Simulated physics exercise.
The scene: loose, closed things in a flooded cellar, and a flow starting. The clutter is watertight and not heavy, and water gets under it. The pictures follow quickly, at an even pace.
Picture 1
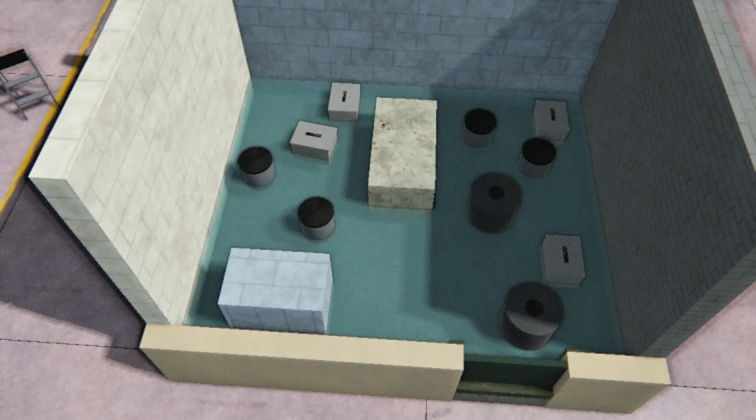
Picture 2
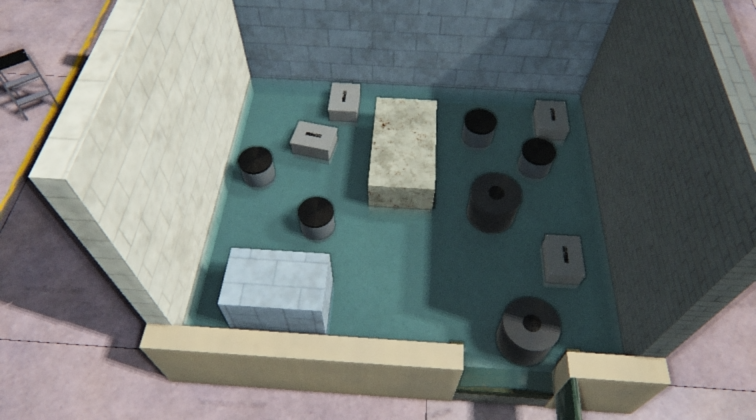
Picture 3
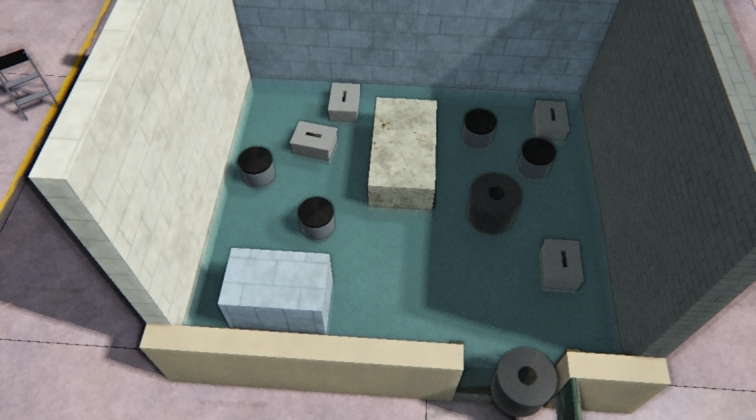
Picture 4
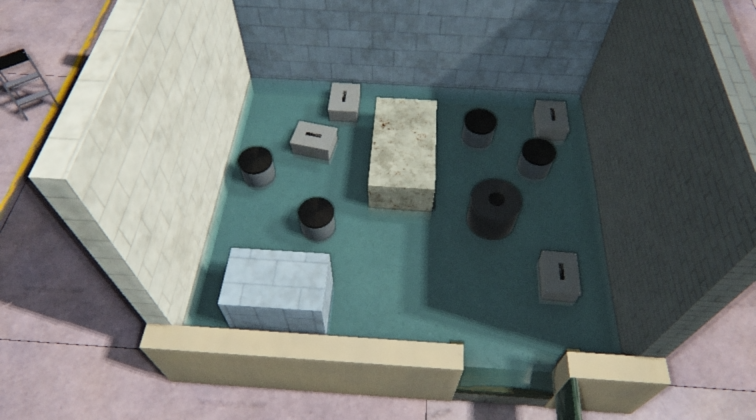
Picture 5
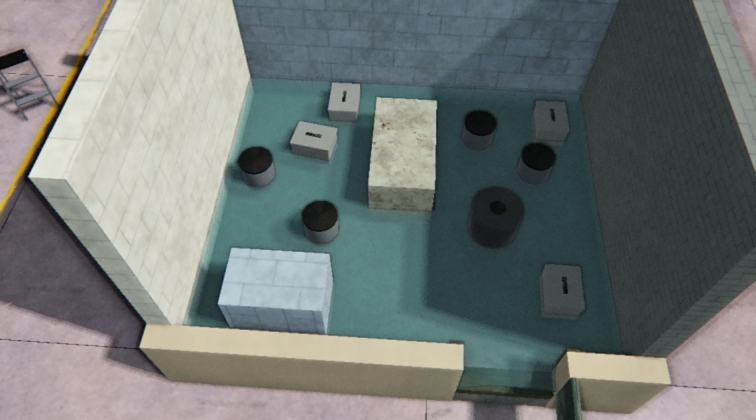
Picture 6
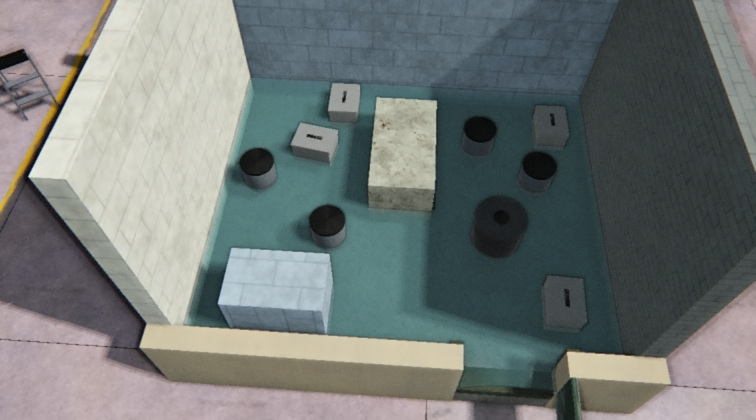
A pale stone block stands mid-floor in a teal-floored, flooded enclosure with high walls and a low cream front wall, seen from above by a still camera. Around it sit dark-topped round tubs, small grey boxes, two larger dark cylinders and a whitish block at front left. The front-right cylinder slides out through the gap and disappears, then the nearby box drifts forward and other pieces shift slightly.
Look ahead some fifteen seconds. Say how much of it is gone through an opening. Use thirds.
That comes to one to two thirds.
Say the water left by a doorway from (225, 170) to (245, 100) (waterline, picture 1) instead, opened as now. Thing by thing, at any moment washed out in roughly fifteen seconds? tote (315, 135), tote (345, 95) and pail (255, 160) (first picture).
One after the other: Yes, yes, through.
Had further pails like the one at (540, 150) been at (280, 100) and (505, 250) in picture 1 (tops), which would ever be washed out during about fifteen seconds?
One after the other: Stays, yes.
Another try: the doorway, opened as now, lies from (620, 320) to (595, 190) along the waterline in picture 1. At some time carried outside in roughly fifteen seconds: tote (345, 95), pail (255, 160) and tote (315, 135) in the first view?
In turn: Washed out, inside, kept in.
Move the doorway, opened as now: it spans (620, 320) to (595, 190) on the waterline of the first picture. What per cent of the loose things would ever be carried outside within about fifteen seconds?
About 80 per cent.
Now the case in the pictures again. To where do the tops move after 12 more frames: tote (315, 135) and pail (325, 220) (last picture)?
Roughly at (329, 162) and (451, 306).
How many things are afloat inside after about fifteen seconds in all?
The number is 5.
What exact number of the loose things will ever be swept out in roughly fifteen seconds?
I count 5.
A moment on, 1 of 10 are out; 9 afloat.
Next, 3 of 10 are out; 7 afloat.
Later, 4 of 10 are out; 6 afloat.
In the end, 5 of 10 are out; 5 afloat.
